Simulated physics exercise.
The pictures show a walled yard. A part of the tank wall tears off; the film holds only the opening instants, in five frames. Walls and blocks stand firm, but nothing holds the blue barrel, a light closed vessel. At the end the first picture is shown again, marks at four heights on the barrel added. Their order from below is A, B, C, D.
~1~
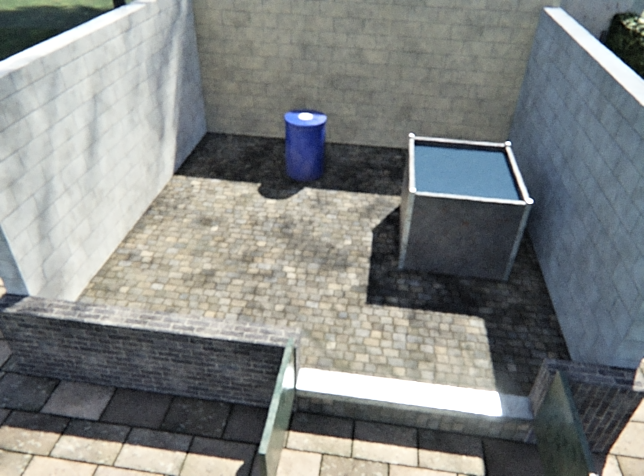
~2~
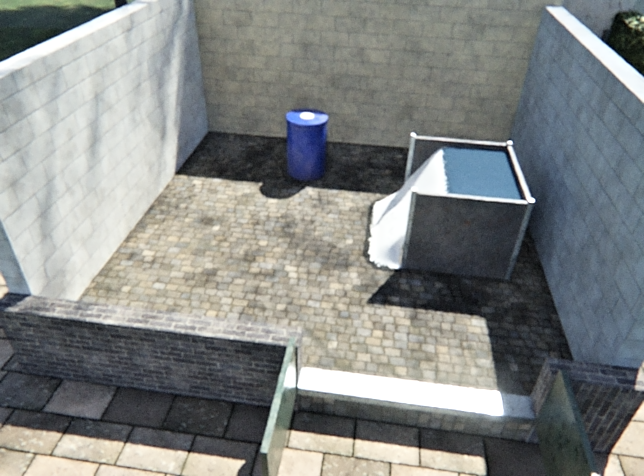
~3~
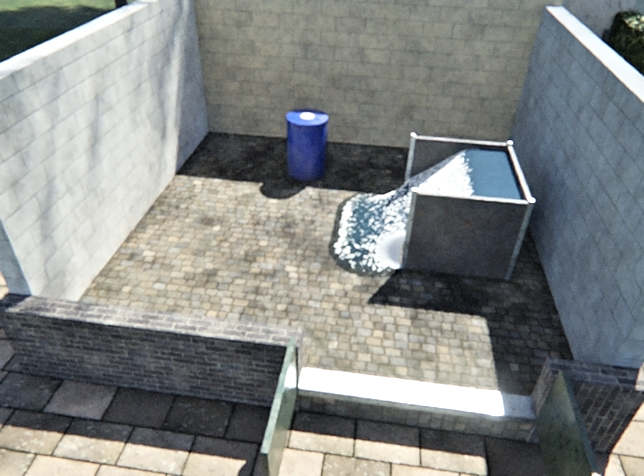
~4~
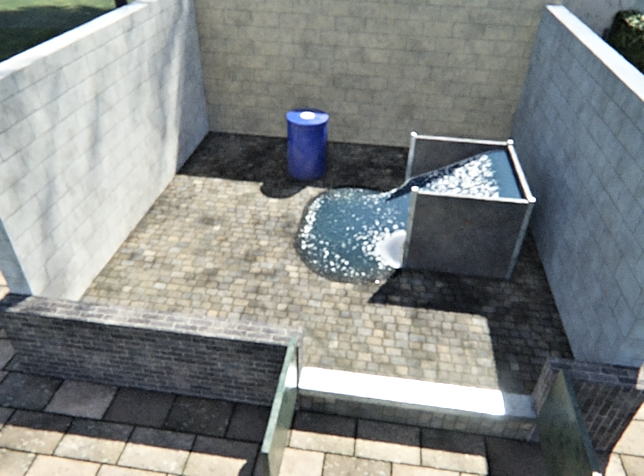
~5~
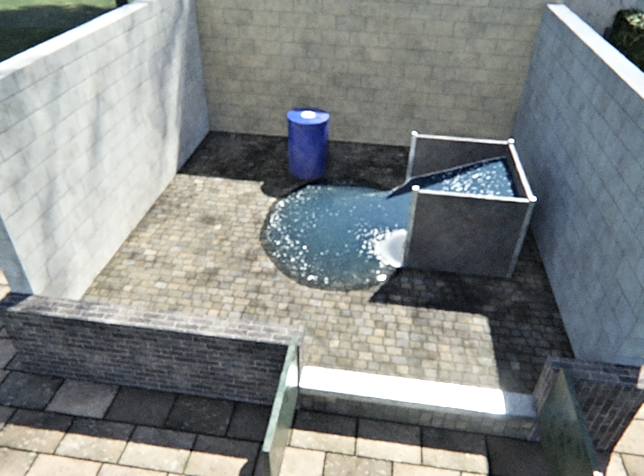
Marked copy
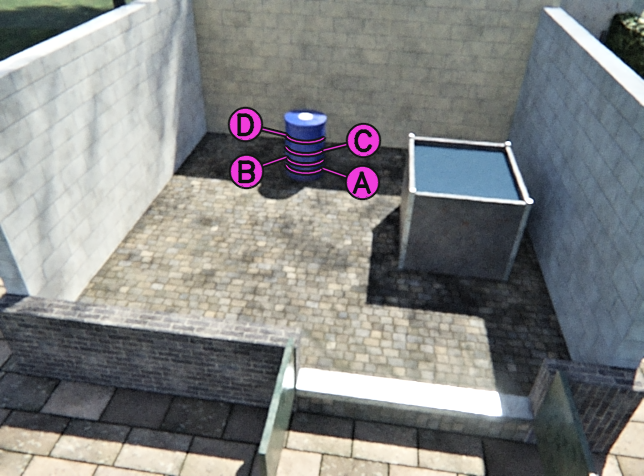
Water pours from a square tank and spreads across the paved yard toward a blue barrel.
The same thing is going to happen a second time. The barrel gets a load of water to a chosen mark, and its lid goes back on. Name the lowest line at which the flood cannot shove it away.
Go for B.
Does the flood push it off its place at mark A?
Yes.
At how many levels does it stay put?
Three of them.
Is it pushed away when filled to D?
No, not at all.
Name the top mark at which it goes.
That would be A.
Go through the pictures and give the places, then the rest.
In the first frame, lid of the blue barrel at (306, 117); tank full, its middle at (463, 173); open gate at (419, 347).
In the second frame, 3 % of the ground under water, its edge towards the barrel at (380, 202).
In the third frame, 6 % of the ground under water, its edge towards the barrel at (349, 201).
In the fourth frame, 11 % of the ground under water, its edge towards the barrel at (329, 192).
In the fifth frame, lid of the blue barrel at (308, 115); 16 % of the ground under water, its edge towards the barrel at (315, 183).
In magenta, A at (302, 172); B at (302, 164); C at (302, 154); D at (302, 142); from the bottom up A, B, C, D.
With A, it is pushed about its own width away.
With B, it does not move.
With C, it does not move.
With D, it does not move.
